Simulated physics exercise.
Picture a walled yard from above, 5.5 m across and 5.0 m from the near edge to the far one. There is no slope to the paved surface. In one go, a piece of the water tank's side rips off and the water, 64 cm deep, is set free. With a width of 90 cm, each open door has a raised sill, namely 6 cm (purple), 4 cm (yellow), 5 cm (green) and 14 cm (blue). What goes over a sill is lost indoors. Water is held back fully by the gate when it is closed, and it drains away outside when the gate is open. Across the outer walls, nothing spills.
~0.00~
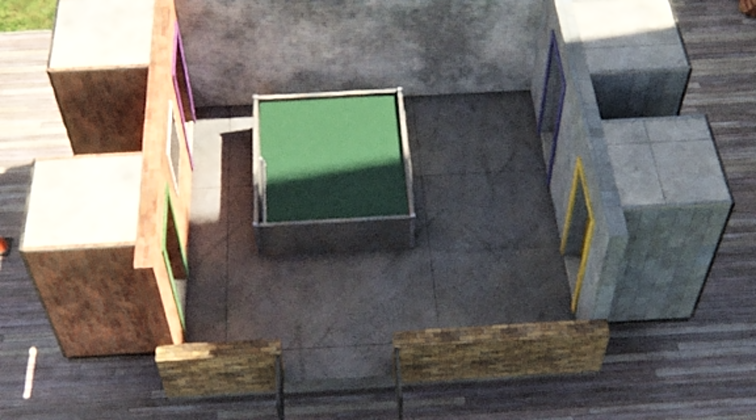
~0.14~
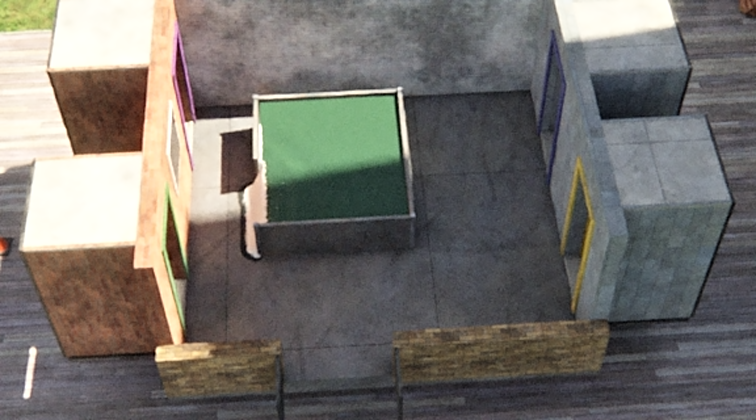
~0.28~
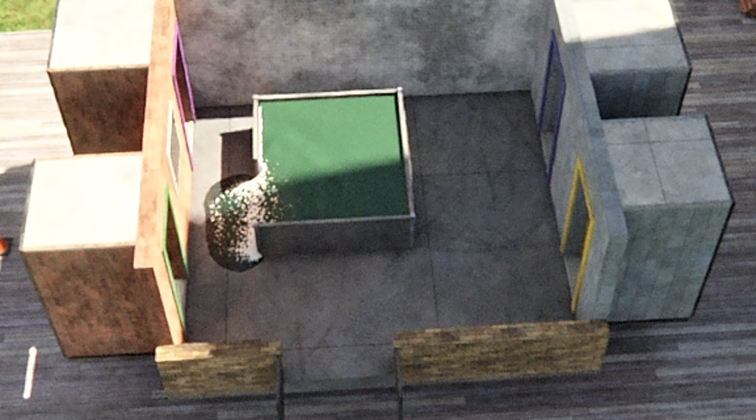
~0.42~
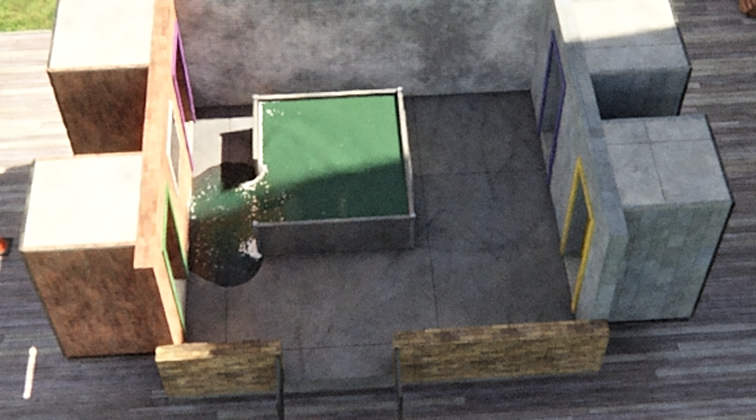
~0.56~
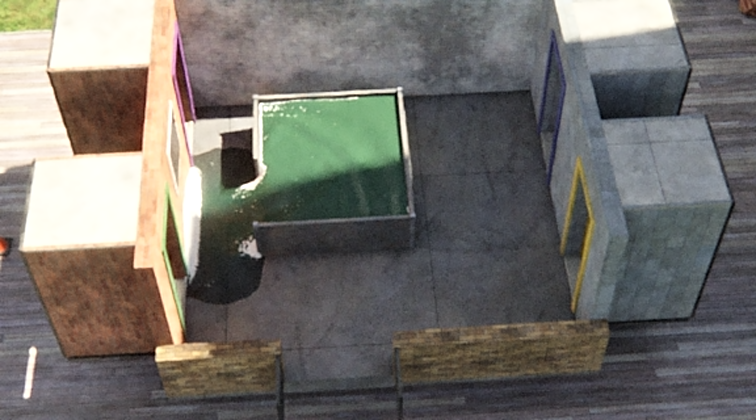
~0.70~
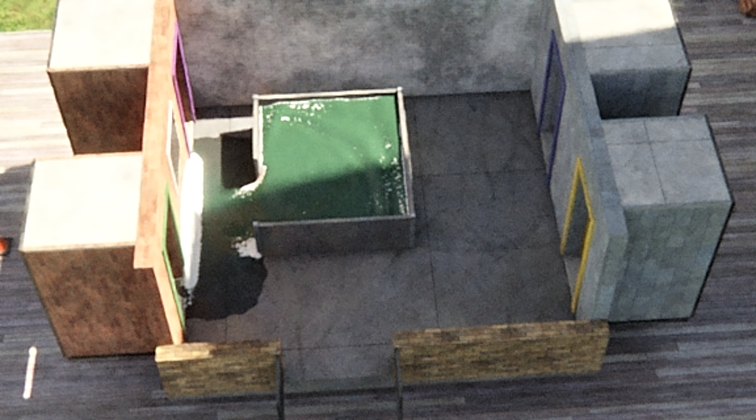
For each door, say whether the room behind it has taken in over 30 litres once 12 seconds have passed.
Purple door: Above the cap, yellow door: Above the cap, green door: Above the cap, blue door: Below the cap.
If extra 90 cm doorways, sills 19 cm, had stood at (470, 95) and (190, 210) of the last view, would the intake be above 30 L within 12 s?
First door short of the limit, second door beyond the limit.
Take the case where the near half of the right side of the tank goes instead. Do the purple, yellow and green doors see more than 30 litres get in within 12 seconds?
Outcomes - purple: Exceeded, yellow: Exceeded, green: Exceeded.
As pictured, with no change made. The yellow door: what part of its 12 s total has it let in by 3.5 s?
Share: ~ 0 %.
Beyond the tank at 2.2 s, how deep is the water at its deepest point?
Around 45 centimetres deep.
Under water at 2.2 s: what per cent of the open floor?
Near 35 per cent is wet.
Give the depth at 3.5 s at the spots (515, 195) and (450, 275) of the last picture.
Depths: Around 0 and 2 centimetres.
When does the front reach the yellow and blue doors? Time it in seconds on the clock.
Times: Yellow 3.8 seconds, blue 4.0 seconds.
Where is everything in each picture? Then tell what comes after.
In the first picture, the water tank at (331, 158) is whole and still, 64 cm deep.
In the second picture, the front is at (250, 187), 0.7 m from the gap at (261, 212); 0.2 m2 of floor is under water; 64 cm left at the back of the water tank.
In the third picture, water pours out at (261, 213) and has run 0.9 m, to (223, 185); typically 10 cm deep outside, 64 cm at the water tank's back.
In the fourth picture, water pours out at (261, 213) and has run 1.3 m, to (192, 187); typically 10 cm deep outside, 64 cm at the water tank's back.
In the fifth picture, water pours out at (261, 213) and has run 1.7 m, to (193, 160); typically 10 cm deep outside, 64 cm at the water tank's back.
In the sixth picture, water pours out at (261, 213) and has run 2.0 m, to (194, 143); typically 11 cm deep outside, 58 cm at the water tank's back.
After 1.4 s water covers 20 % of the floor and is deepest (52 cm) near (202, 236); purple door 11 cm at the sill, 2 L in, yellow door not reached, green door 18 cm at the sill, 12 L in, blue door not reached.
After 2.2 s water covers 35 % of the floor and is deepest (45 cm) near (202, 226); purple door 11 cm at the sill, 10 L in, yellow door not reached, green door 17 cm at the sill, 66 L in, blue door not reached.
After 3.5 s water covers 65 % of the floor and is deepest (30 cm) near (184, 361); purple door 16 cm at the sill, 37 L in, yellow door not reached, green door 13 cm at the sill, 126 L in, blue door not reached.
After 7.0 s water covers 95 % of the floor and is deepest (18 cm) near (184, 361); purple door 12 cm at the sill, 150 L in, yellow door 12 cm at the sill, 89 L in, green door 12 cm at the sill, 224 L in, blue door 9 cm at the sill, 0 L in.
After 12.0 s water covers 95 % of the floor and is deepest (12 cm) near (184, 372); purple door 8 cm at the sill, 196 L in, yellow door 10 cm at the sill, 226 L in, green door 9 cm at the sill, 276 L in, blue door 7 cm at the sill, 0 L in.
